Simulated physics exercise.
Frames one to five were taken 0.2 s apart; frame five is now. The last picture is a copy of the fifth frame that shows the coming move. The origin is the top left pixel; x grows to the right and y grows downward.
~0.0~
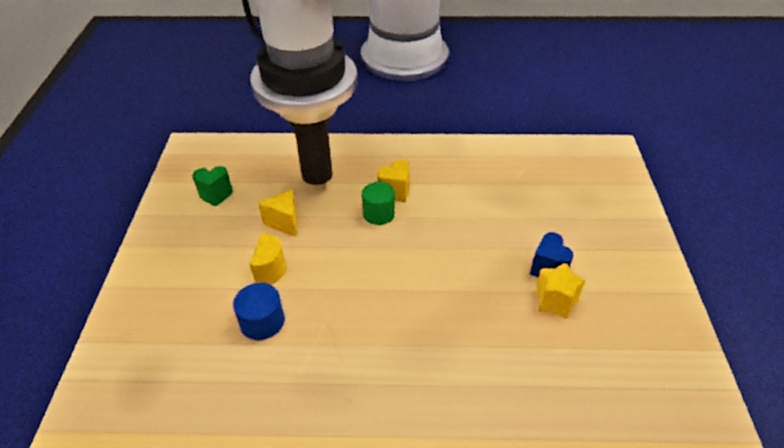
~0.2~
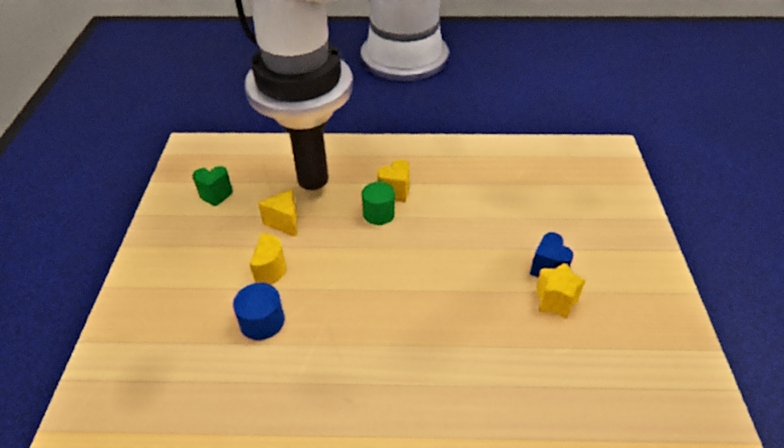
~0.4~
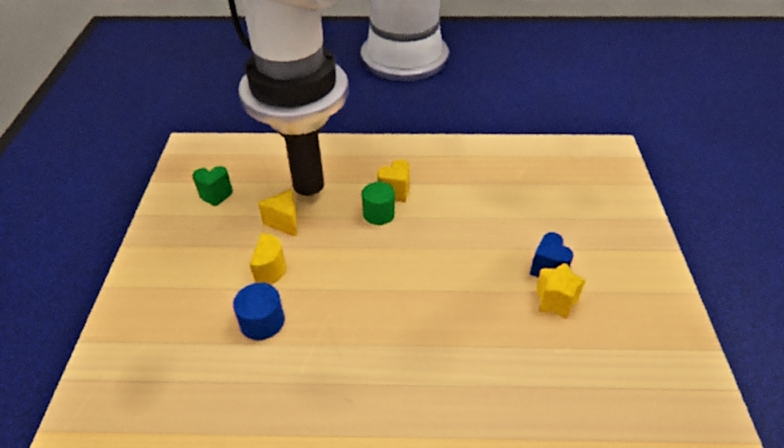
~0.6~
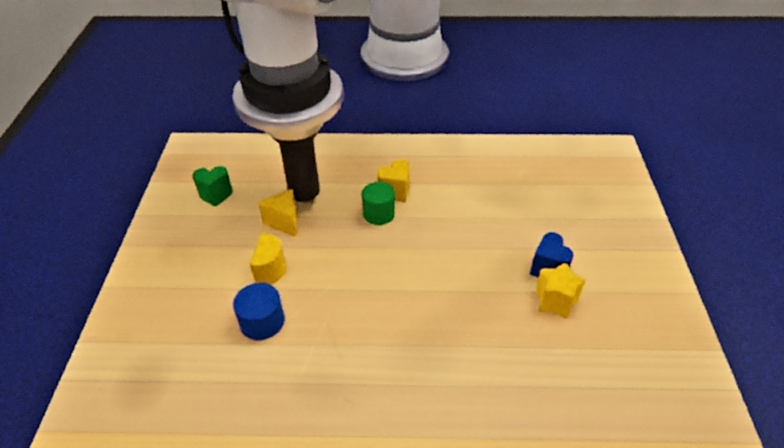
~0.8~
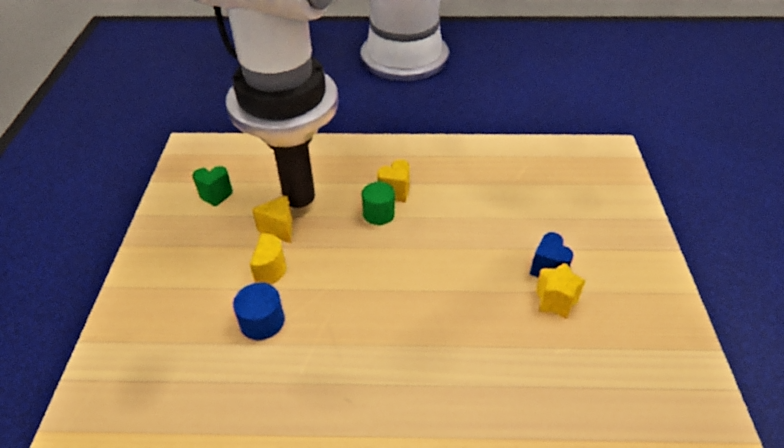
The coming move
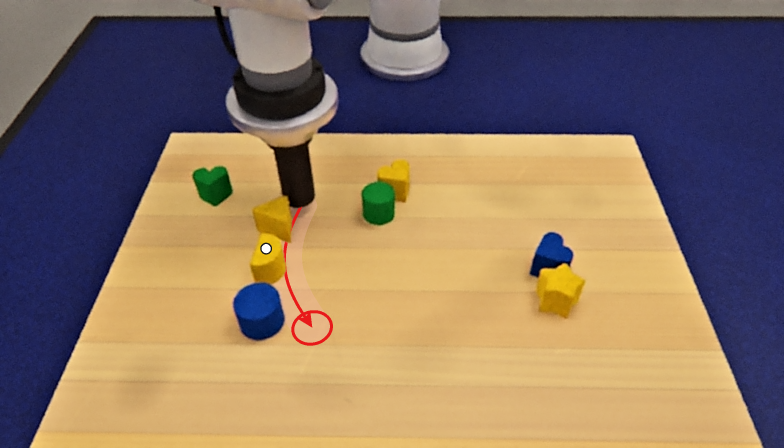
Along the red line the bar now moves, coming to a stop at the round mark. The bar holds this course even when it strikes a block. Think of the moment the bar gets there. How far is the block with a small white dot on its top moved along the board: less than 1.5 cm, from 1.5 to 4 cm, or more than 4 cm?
Overall it shifts between 1.5 and 4 cm.
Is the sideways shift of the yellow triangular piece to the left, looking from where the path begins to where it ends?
No
Drawn move, from (301, 207) via (286, 244) and (289, 286), ending at (312, 328); the dot is on the yellow half-round block.
One third of the way, bar at (284, 234); yellow half-round block at (264, 253); yellow triangular piece at (250, 227), turned 20° anticlockwise.
Two thirds of the way, bar at (287, 277); blue cylinder at (254, 304); yellow half-round block at (248, 271); yellow triangular piece at (246, 228).
At the end, bar at (310, 318); blue cylinder at (254, 304); yellow half-round block at (248, 271); yellow triangular piece at (246, 228); green cylinder still.
